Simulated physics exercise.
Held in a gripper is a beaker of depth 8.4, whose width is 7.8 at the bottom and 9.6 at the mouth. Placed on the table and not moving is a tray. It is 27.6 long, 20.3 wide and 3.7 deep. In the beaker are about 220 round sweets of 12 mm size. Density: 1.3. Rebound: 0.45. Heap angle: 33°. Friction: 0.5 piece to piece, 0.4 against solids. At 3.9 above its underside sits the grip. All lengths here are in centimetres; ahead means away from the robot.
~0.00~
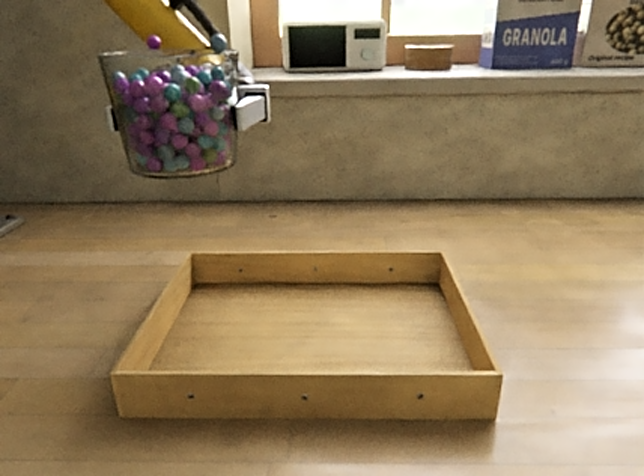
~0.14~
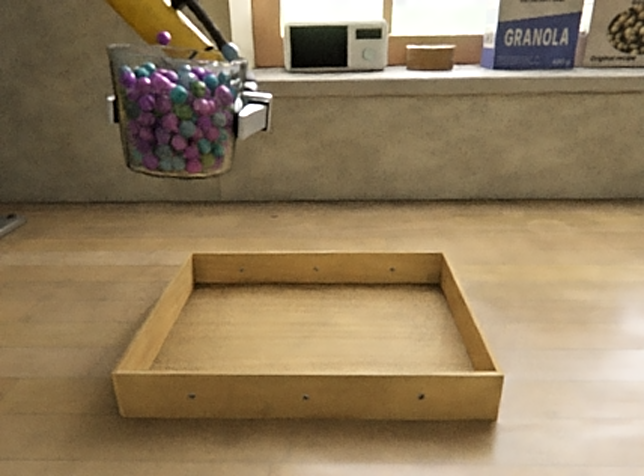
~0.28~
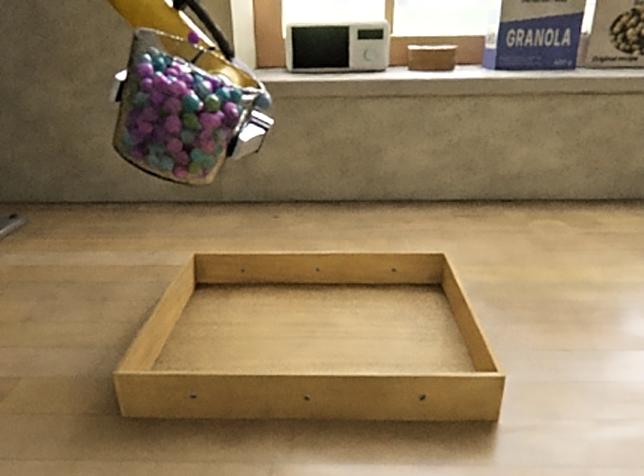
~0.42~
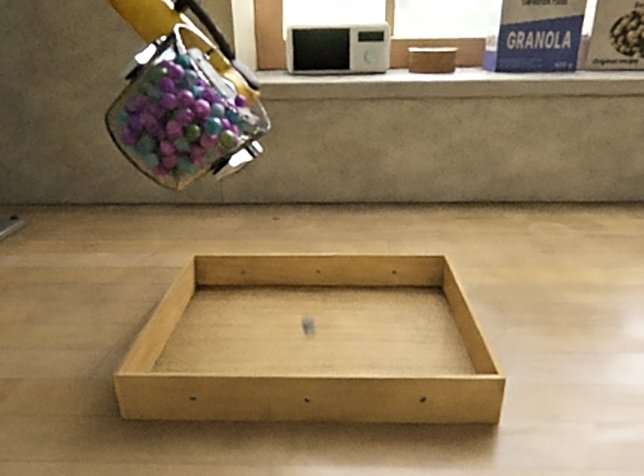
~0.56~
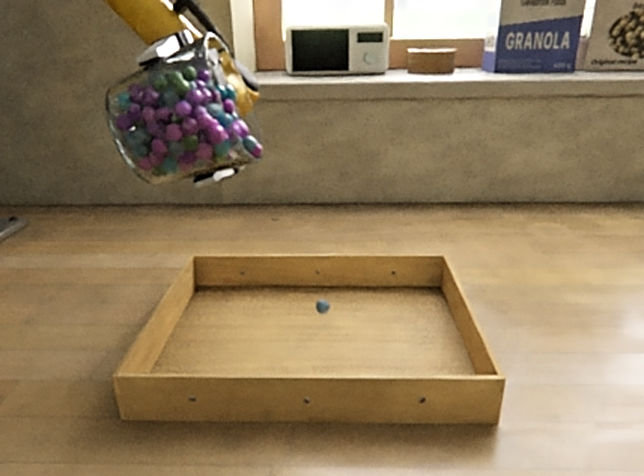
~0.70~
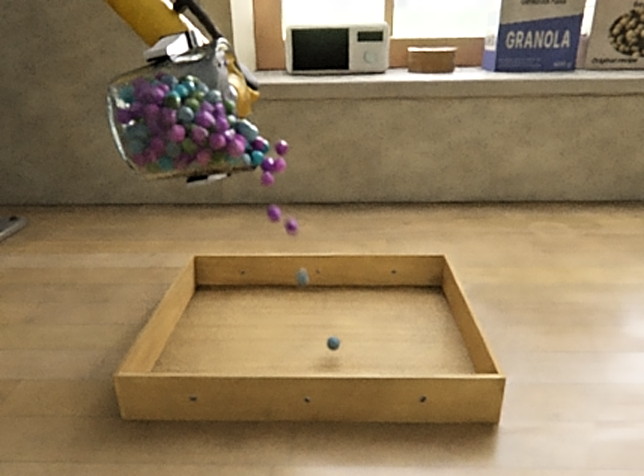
A robot gripper tilted a clear beaker packed with purple, teal and green sweets steeply to the right above a wooden tray; one sweet dropped in first, then several more tumbled out over the rim.
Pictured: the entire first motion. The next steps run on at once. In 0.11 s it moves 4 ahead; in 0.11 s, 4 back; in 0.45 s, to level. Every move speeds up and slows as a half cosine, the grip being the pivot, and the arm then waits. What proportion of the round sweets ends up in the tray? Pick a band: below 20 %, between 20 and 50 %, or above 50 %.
The share falls above 50 %.
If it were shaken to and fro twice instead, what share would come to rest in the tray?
Near 80 per cent.
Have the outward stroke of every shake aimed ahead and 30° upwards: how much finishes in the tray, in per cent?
80 %.
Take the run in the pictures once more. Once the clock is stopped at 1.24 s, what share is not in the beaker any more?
65 %.
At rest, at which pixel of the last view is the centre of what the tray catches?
About (390, 331).
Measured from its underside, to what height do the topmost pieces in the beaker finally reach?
The top sits some 5.0 cm up.
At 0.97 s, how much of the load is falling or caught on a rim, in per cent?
About 40 per cent.
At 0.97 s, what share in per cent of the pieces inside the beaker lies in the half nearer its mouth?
About 70 percent.
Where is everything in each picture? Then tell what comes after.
The first picture shows beaker middle at (178, 113), level; upper third of the load around (176, 93), from x 120 to 225, top at y 45; 220 in the beaker.
The second picture shows beaker middle at (180, 113), tilted 8° forward; upper third of the load around (171, 93), from x 125 to 230, top at y 40.
The third picture shows beaker middle at (183, 114), tilted 27° forward; upper third of the load around (173, 92), from x 130 to 265, top at y 40; 219 in the beaker, 1 in flight or on a rim.
The fourth picture shows beaker middle at (185, 117), tilted 52° forward; upper third of the load around (173, 96), from x 125 to 310, top at y 65; 219 in the beaker, 1 in the tray.
The fifth picture shows beaker middle at (185, 119), tilted 71° forward; upper third of the load around (173, 99), from x 125 to 325, top at y 75; 219 in the beaker, 1 in the tray.
The sixth picture shows beaker middle at (186, 119), tilted 79° forward; upper third of the load around (168, 103), from x 125 to 335, top at y 80; 214 in the beaker, 2 in the tray, 4 in flight or on a rim.
By 0.97 s, tilted 77° forward, highest piece 20 above the table; 91 in the beaker, 40 in the tray, 89 in flight or on a rim.
By 1.24 s, tilted 16° forward, highest piece 24 above the table; 145 in the tray, 74 in the beaker, 1 on the table or floor.
By 1.57 s, level, highest piece 22 above the table; 145 in the tray, 74 in the beaker, 1 on the table or floor.
By 2.62 s, level, highest piece 22 above the table; 145 in the tray, 74 in the beaker, 1 on the table or floor.
Final count, 145 in the tray, 74 in the beaker, 1 on the table or floor. That is 66 % in the tray.
